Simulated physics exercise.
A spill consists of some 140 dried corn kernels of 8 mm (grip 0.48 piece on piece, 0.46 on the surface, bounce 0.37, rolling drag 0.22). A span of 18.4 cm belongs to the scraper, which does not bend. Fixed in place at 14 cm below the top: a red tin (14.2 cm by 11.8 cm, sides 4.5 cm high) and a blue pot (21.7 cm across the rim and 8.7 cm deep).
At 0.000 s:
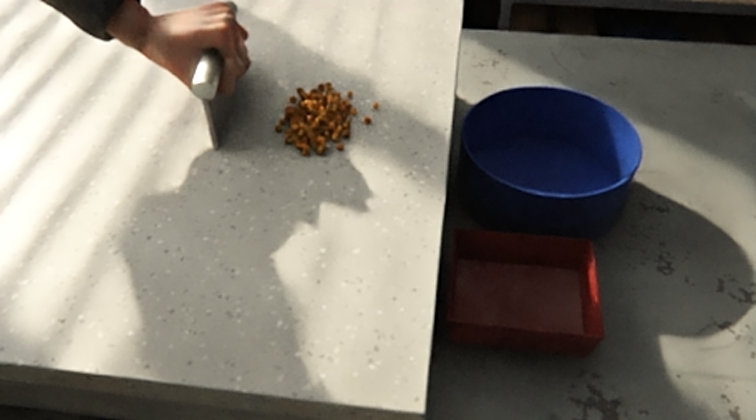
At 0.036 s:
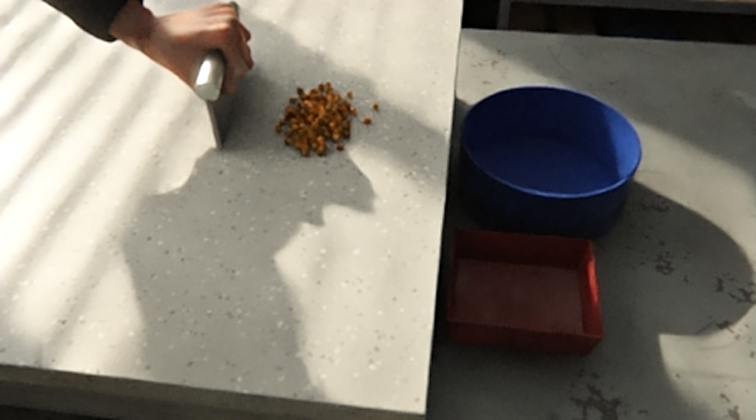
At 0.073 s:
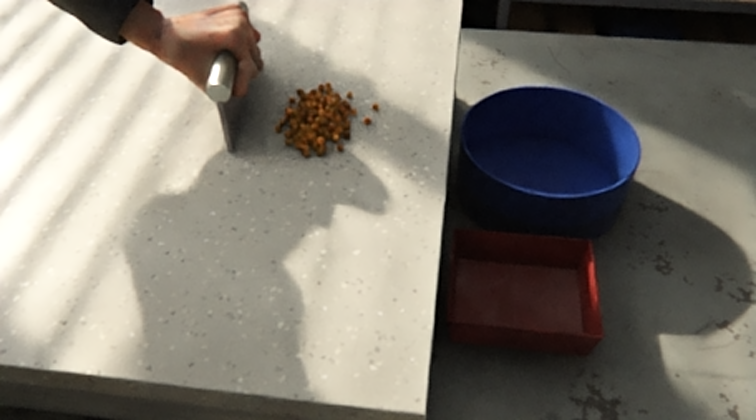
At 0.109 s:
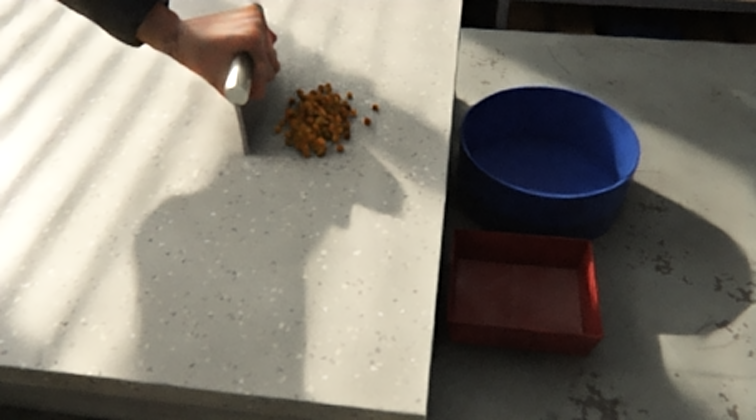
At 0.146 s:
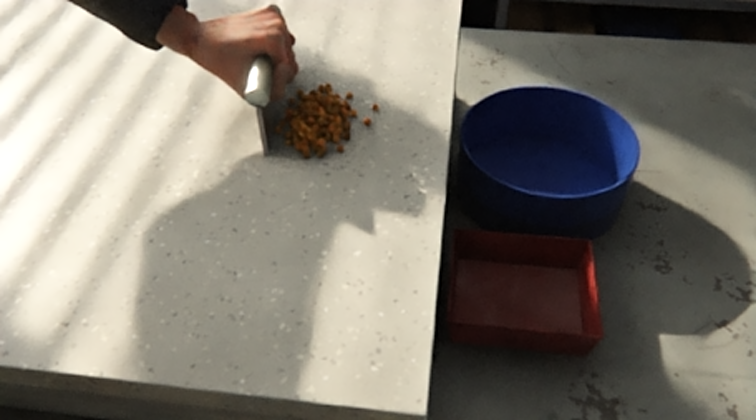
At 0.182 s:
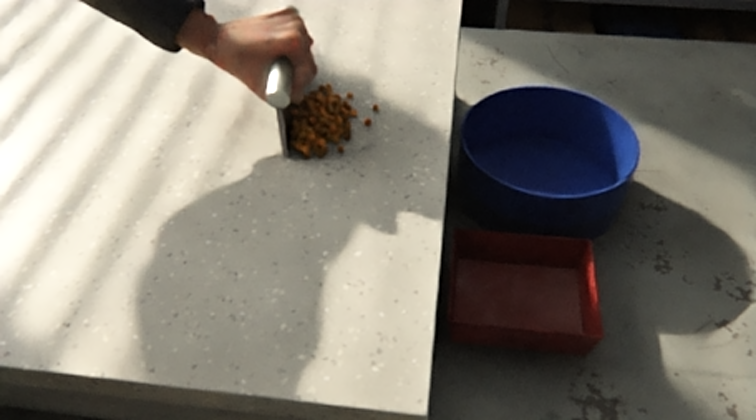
A hand slides a scraper right across a pale counter to a small kernel pile.
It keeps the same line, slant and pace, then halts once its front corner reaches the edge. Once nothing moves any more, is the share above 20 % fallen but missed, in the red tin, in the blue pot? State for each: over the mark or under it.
Missed: Over, red tin: Under, blue pot: Over.
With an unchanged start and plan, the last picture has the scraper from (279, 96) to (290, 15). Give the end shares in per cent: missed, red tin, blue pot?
It ends with 15 missed, red tin at 0 and blue pot at 35.
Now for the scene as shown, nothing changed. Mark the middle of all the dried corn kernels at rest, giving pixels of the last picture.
(507, 218).
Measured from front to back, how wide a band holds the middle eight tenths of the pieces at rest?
Close to 14 cm front to back.
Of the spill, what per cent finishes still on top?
5 %.
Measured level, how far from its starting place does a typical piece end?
It comes to about 24 cm.
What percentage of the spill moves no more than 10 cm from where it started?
Close to 0 per cent, by my estimate.
After 0.37 s, scraper 19 cm from its start, spill 14 cm wide; still on top 100 %.
Then, at 0.56 s, scraper 25 cm from its start, spill 15 cm wide; blue pot 35 %, off the edge, not caught 35 %, still on top 30 %.
Then, at 0.73 s, scraper 25 cm from its start, spill 18 cm wide; red tin 5 %, blue pot 50 %, off the edge, not caught 35 %, still on top 5 %.
At rest (1.3 s), red tin 5 %, blue pot 50 %, fallen but missed 40 %, still on top 5 %.
